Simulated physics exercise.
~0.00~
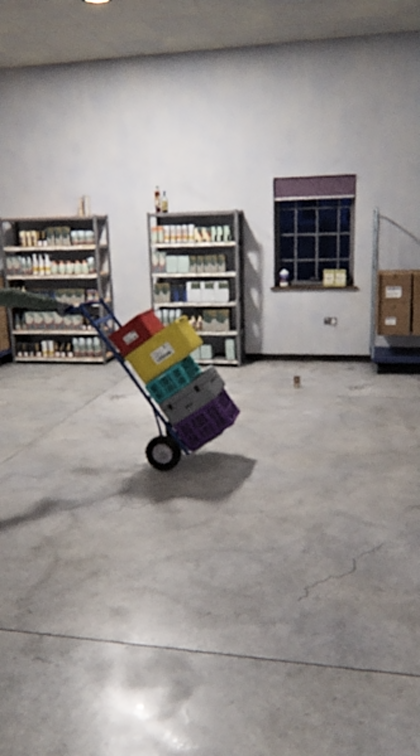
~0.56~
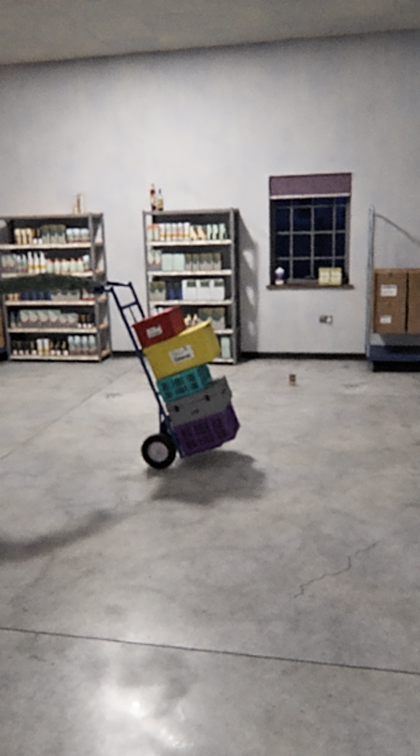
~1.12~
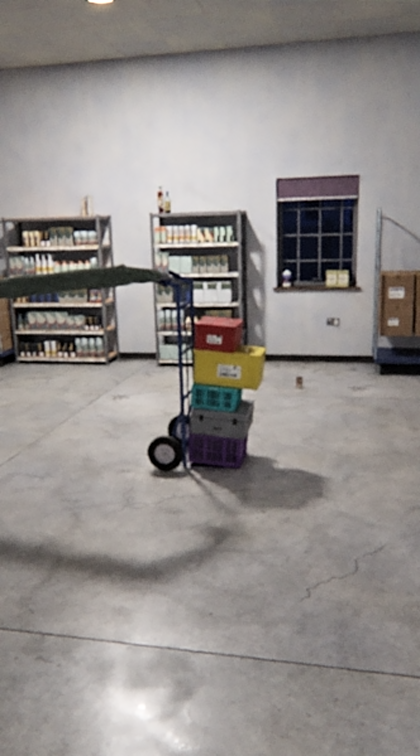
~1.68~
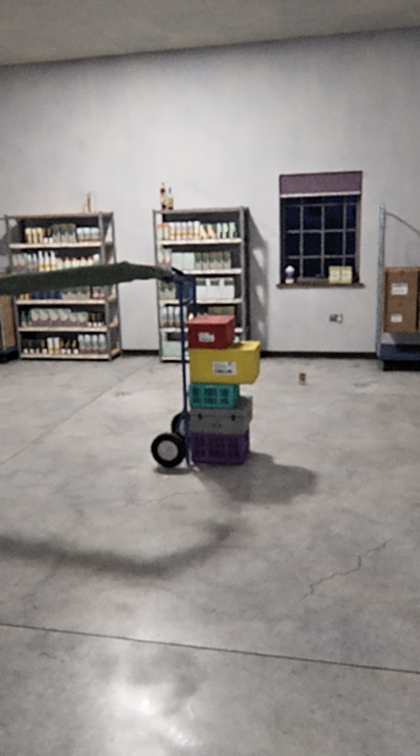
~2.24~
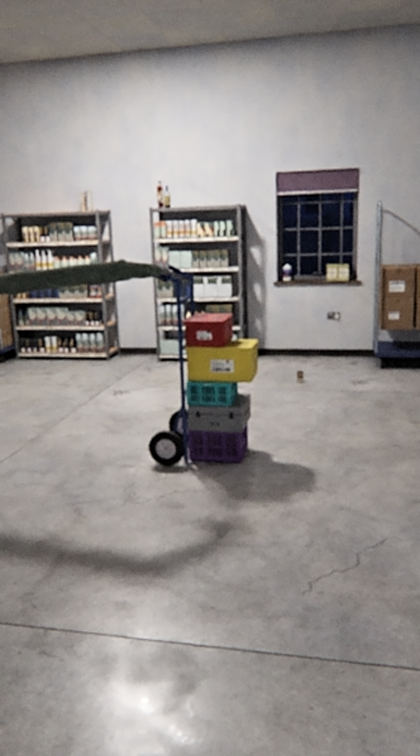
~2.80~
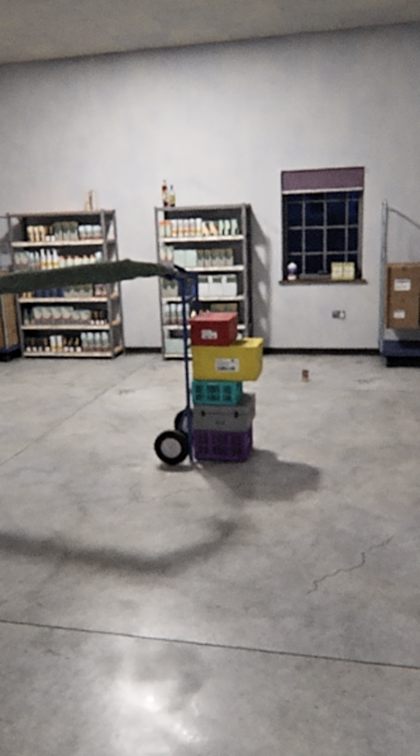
A hand truck stacked with five containers swings upright and stands still, its load intact.
